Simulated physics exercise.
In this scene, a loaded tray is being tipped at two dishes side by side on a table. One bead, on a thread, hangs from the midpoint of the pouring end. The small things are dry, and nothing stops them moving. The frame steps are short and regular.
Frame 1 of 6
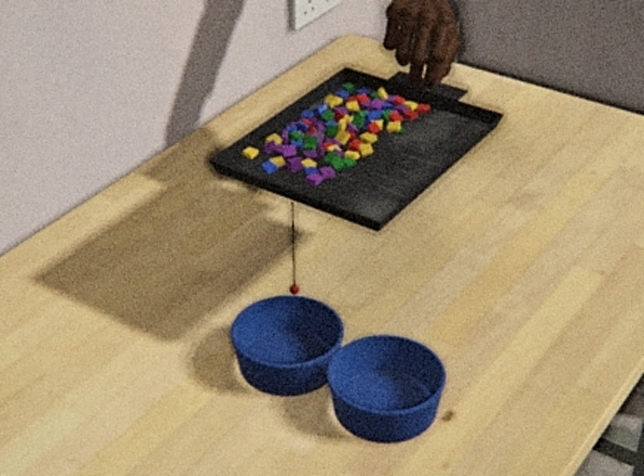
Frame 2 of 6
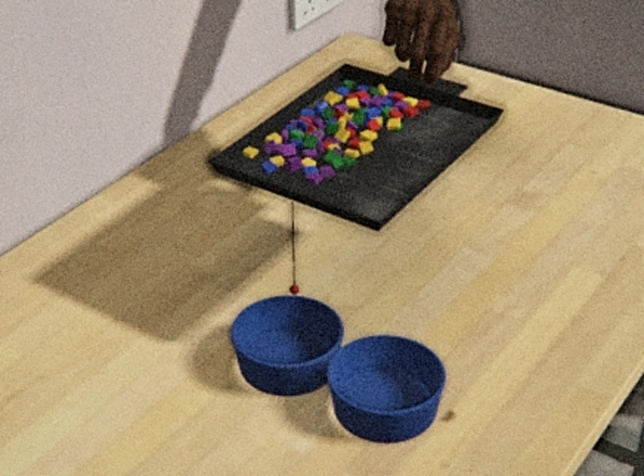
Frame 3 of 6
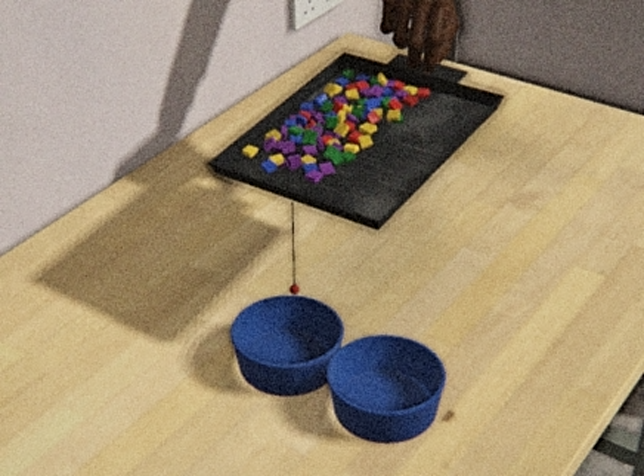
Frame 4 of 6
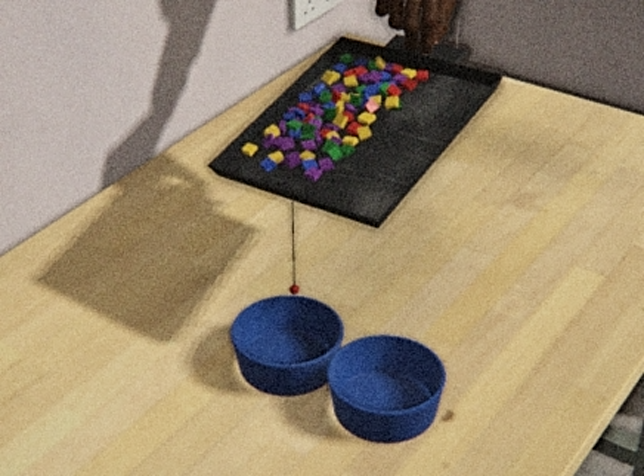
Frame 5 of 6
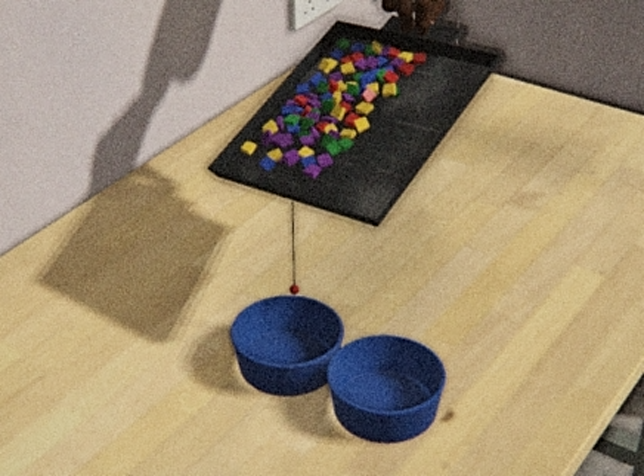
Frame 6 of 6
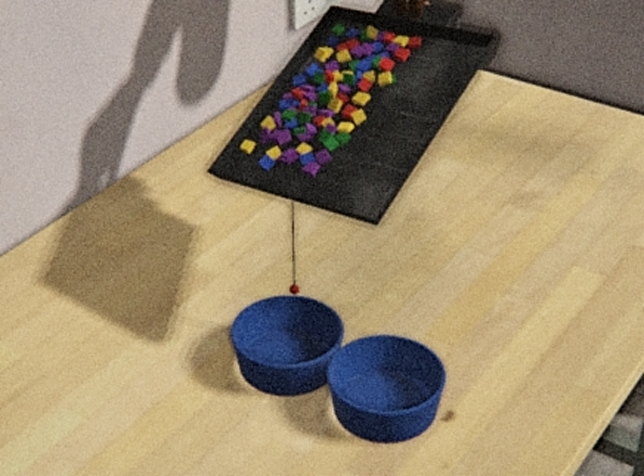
A hand gradually raises the far end of a black tray of colourful tiles.
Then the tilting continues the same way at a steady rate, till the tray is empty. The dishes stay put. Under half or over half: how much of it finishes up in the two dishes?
Result: Mostly missed.
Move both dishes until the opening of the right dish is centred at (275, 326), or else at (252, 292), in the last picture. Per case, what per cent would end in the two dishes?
It comes to near 90 per cent the first time and near 60 per cent the second time.
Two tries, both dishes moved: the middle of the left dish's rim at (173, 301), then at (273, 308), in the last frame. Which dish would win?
In the first try it's the one on the left, and in the second it's the one on the left.
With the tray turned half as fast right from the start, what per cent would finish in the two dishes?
Roughly 10 %.
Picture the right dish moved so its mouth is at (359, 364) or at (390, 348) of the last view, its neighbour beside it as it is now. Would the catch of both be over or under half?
Place 1: Lower than half; place 2: Lower than half.
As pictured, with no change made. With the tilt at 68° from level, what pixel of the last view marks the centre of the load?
I'd mark it close to (240, 173).
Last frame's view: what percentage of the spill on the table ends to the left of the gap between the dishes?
Near 100 in a hundred.
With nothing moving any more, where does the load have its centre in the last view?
Close to (200, 336) in the last view.
Soon, tray tipped steeply; most on the tray; about a quarter in the air.
A while on, tray tipped past a quarter turn; a small part in the left dish; about two thirds outside both; about a quarter in the air.
Towards the end, tray tipped past a quarter turn; about a quarter in the left dish; most outside both.
Finally, tray tipped past a quarter turn; none in the right dish; about a quarter in the left dish; most outside both.
